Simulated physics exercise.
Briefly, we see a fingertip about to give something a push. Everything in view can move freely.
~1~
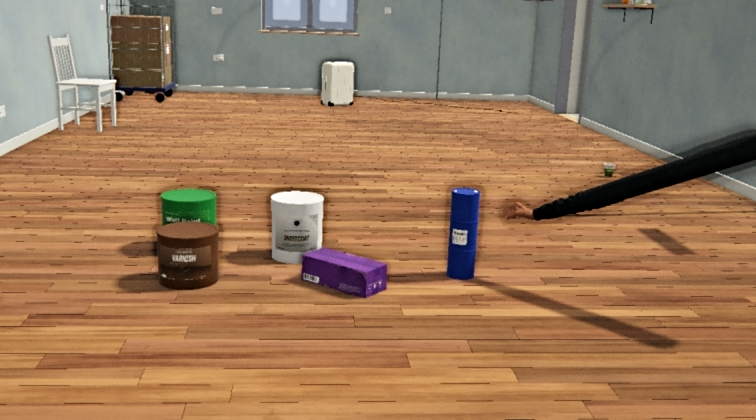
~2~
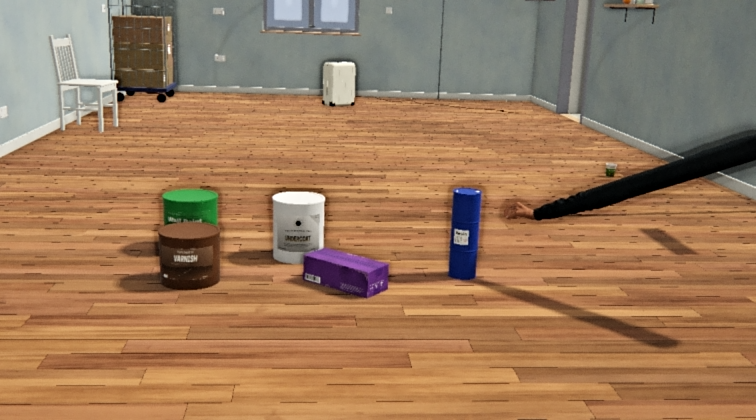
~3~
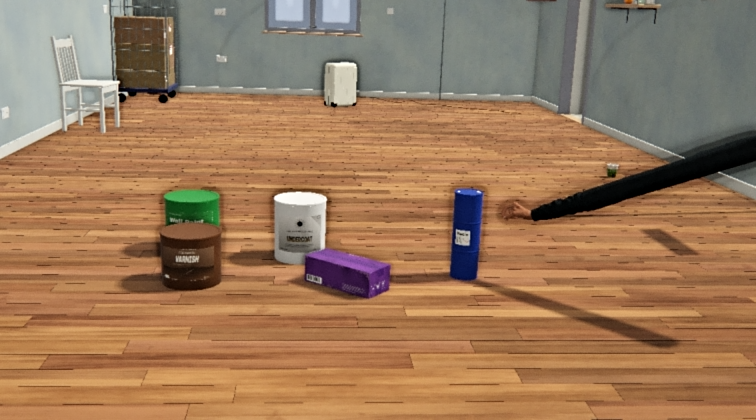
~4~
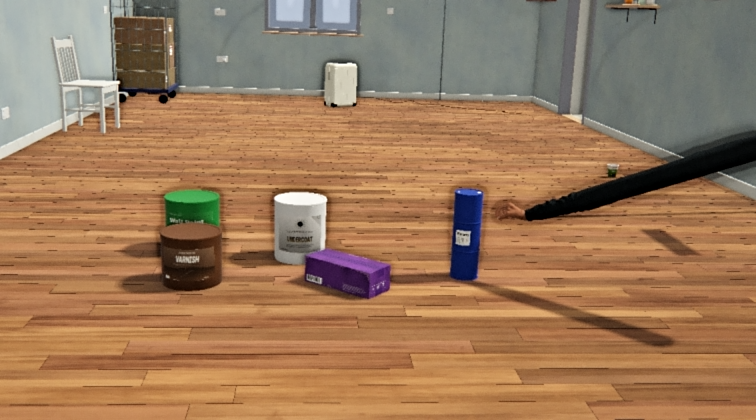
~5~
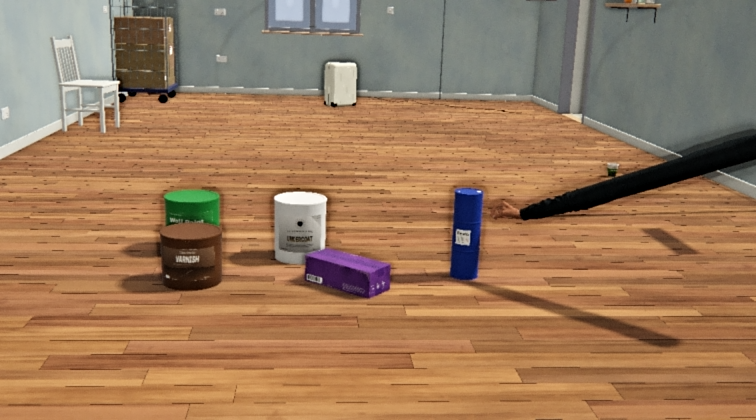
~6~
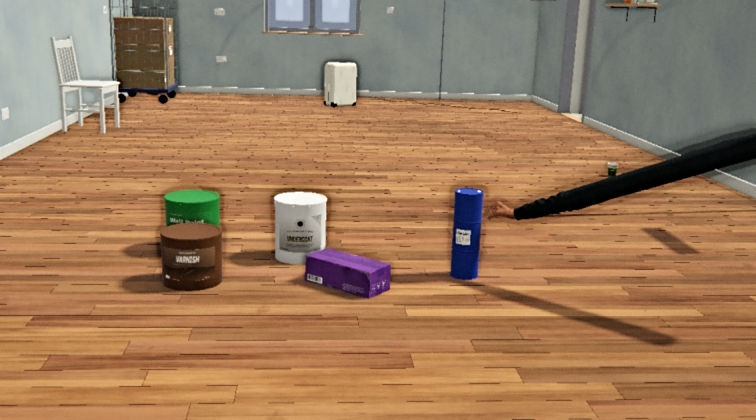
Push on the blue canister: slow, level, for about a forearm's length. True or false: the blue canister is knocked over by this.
True.
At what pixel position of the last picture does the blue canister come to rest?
It ends up near (400, 261).
Then, 0.50 s on from there, blue canister turned 28° from how it was put near (445, 232).
Then, 0.80 s on from there, blue canister on its side near (411, 254).
In the end, toppled on the floor, blue canister. At the end, from the last picture's camera, blue canister near (400, 261).
